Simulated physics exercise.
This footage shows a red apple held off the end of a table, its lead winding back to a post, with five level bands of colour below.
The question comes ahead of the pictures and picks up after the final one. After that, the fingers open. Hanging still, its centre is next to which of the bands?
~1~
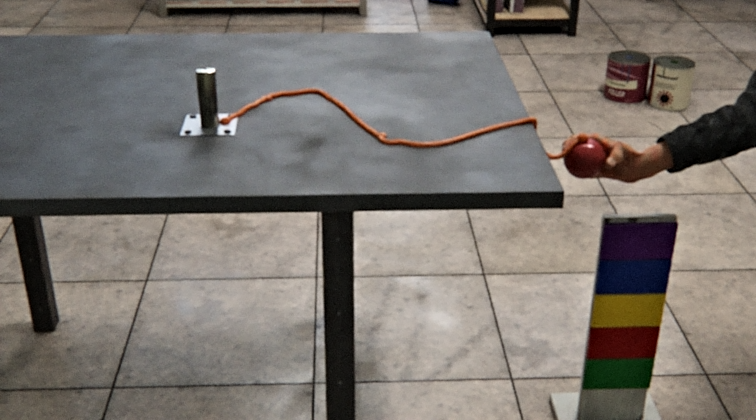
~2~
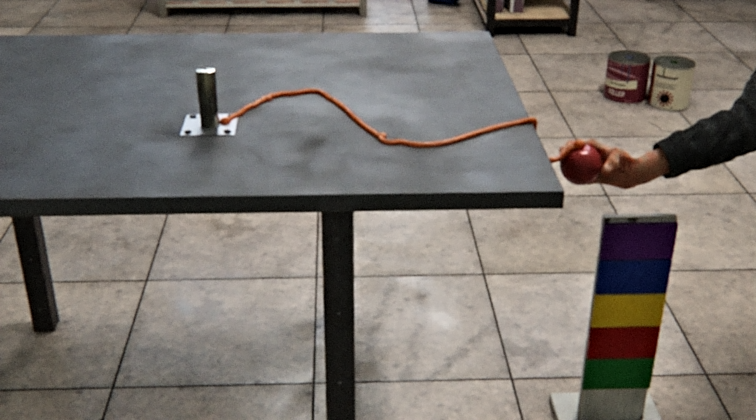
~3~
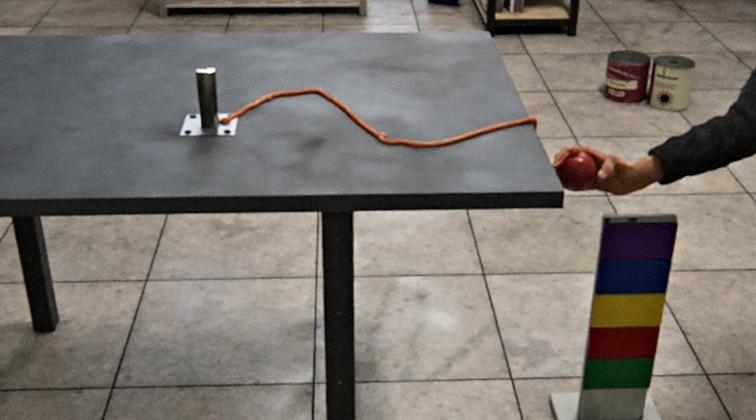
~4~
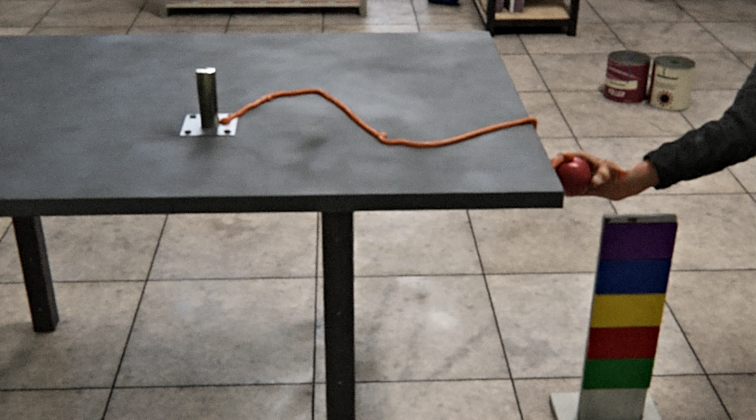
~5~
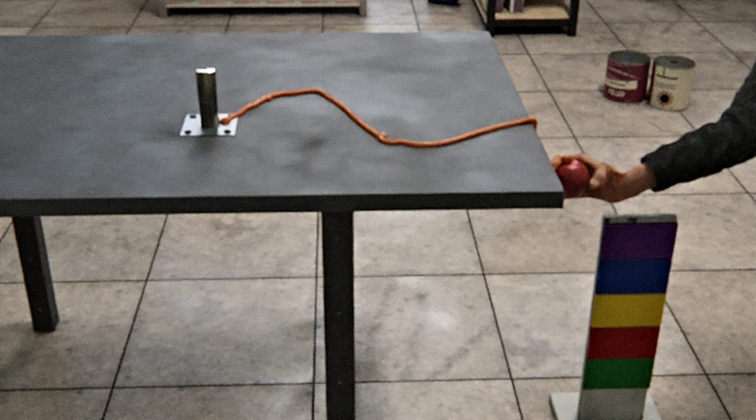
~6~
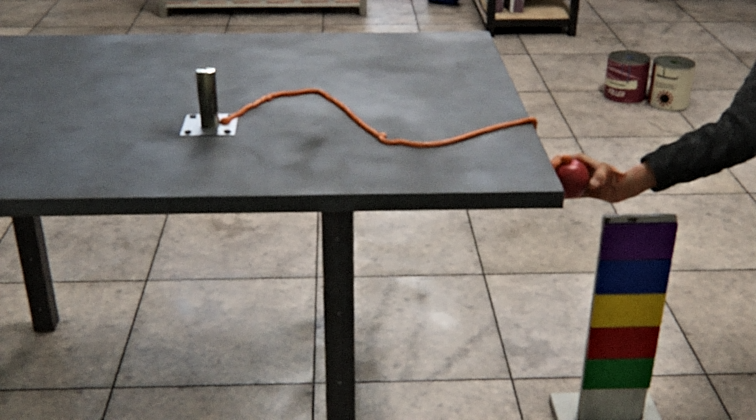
Its middle rests at the red band.
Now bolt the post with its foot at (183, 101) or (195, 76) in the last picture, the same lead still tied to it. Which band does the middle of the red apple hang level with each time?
Try one - yellow; try two - yellow.
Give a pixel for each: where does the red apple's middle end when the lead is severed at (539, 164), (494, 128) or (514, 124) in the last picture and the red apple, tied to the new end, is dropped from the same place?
Cut 1: About (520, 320). Cut 2: About (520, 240). Cut 3: About (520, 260).
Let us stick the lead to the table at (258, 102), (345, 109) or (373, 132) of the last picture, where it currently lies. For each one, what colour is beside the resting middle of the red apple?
In sequence it's yellow, then blue, and lastly purple.
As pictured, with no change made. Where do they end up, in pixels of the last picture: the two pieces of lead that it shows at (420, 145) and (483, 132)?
Around (525, 141); the other one around (519, 202).
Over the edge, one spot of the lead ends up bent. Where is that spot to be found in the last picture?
Around (391, 143).
Early on, apple near (528, 318); level with yellow.
Midway, apple near (498, 330); level with red.
Finally, apple near (507, 336); level with red. At red.
